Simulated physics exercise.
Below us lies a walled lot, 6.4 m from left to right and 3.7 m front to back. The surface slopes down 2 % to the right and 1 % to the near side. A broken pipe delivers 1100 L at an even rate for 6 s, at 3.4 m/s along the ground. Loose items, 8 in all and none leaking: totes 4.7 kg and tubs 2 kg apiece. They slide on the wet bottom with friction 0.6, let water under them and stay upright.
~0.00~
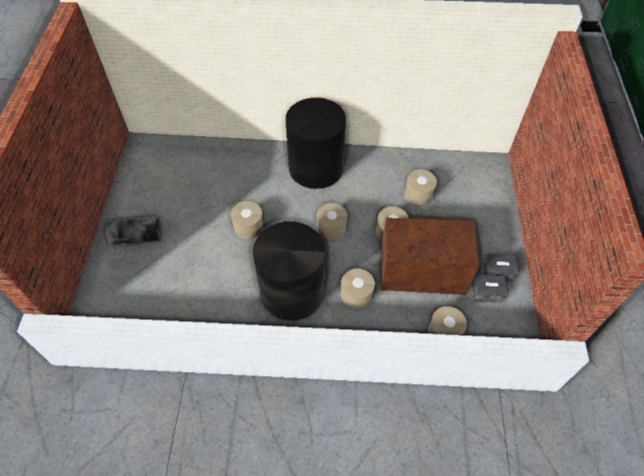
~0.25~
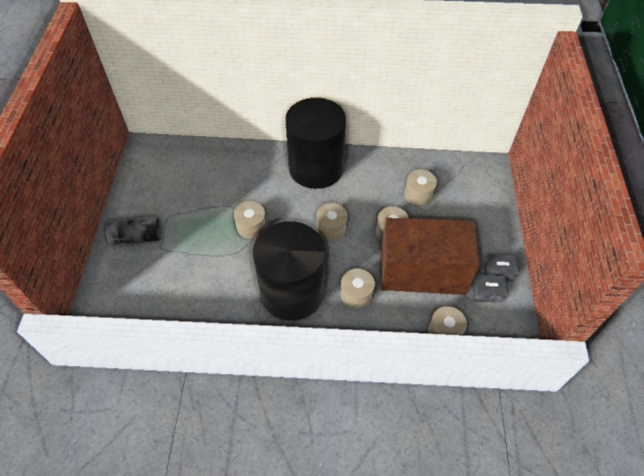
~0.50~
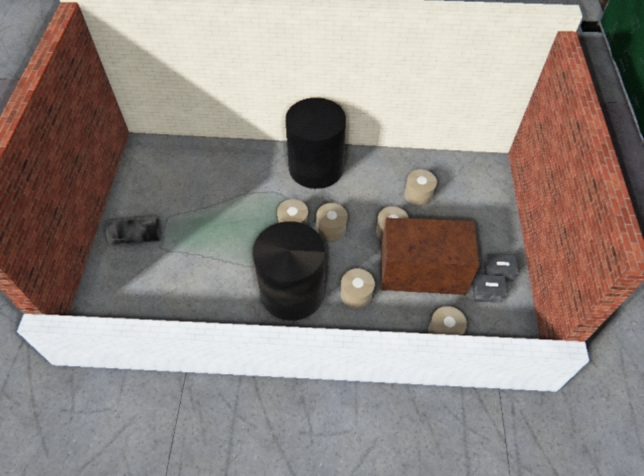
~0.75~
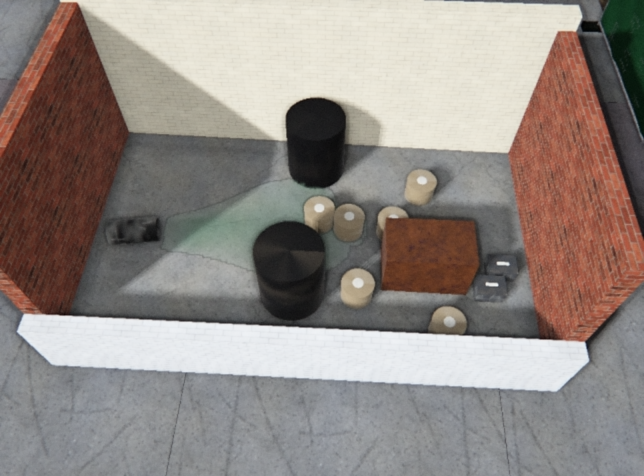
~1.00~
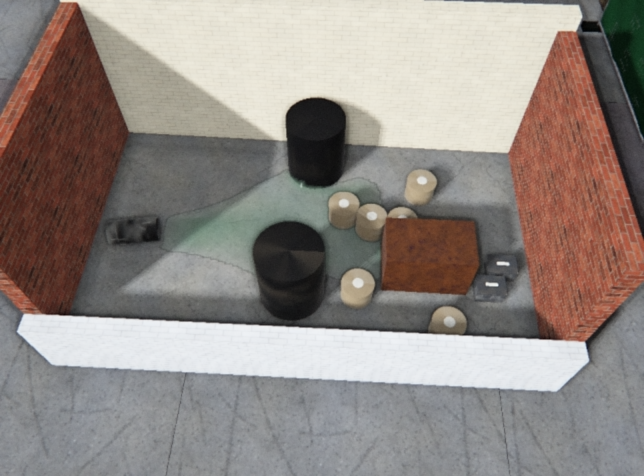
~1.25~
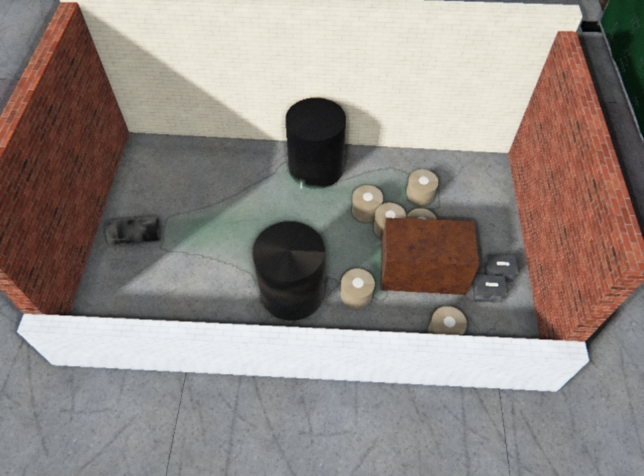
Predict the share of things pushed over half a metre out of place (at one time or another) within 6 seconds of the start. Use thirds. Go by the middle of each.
It is two thirds or more.
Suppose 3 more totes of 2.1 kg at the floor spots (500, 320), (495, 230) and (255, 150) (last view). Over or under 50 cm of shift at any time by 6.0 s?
In turn: Over, more, less.
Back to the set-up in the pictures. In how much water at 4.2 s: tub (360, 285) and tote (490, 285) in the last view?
Roughly 3 and 2 cm.
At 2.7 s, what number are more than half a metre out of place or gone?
By then 4.
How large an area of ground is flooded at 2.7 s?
Roughly 11.5 m2.
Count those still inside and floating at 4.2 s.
At that moment 5.
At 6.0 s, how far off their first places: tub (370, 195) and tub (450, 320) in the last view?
In that order: 300 cm, 60 cm.
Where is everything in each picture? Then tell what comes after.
The first picture shows a tub at (246, 213) rests on the ground; a tub at (332, 215), on the bottom; 0.0 m2 under water; 0 of 8 have shifted.
The second picture shows a tub at (249, 213), on the bottom, 4 cm from its start; a tub at (332, 215) rests on the ground; water covers 0.8 m2; 0 of 8 have shifted.
The third picture shows a tub at (292, 211) rests on the ground, 68 cm from its start; a tub at (332, 215), on the bottom; water covers 1.9 m2; 1 of 8 have shifted.
The fourth picture shows a tub at (319, 208), on the bottom, 107 cm from its start; a tub at (349, 216), on the bottom, 25 cm from its start; water covers 3.1 m2; 2 of 8 have shifted.
The fifth picture shows a tub at (344, 204) floats, 145 cm from its start; a tub at (372, 216), on the bottom, 59 cm from its start; 4.4 m2 under water; 3 of 8 have shifted.
The sixth picture shows a tub at (368, 197), afloat, 182 cm from its start; a tub at (391, 215) floats, 86 cm from its start; water covers 5.3 m2; 3 of 8 have shifted.
After 1.8 s 4 of 8 are over 50 cm from their spots; 2 afloat.
After 2.7 s 4 of 8 are over 50 cm from their spots; 4 afloat.
After 4.2 s 4 of 8 are over 50 cm from their spots; 5 afloat.
After 6.0 s 7 of 8 are over 50 cm from their spots, and 7 have been at some point; 8 afloat.
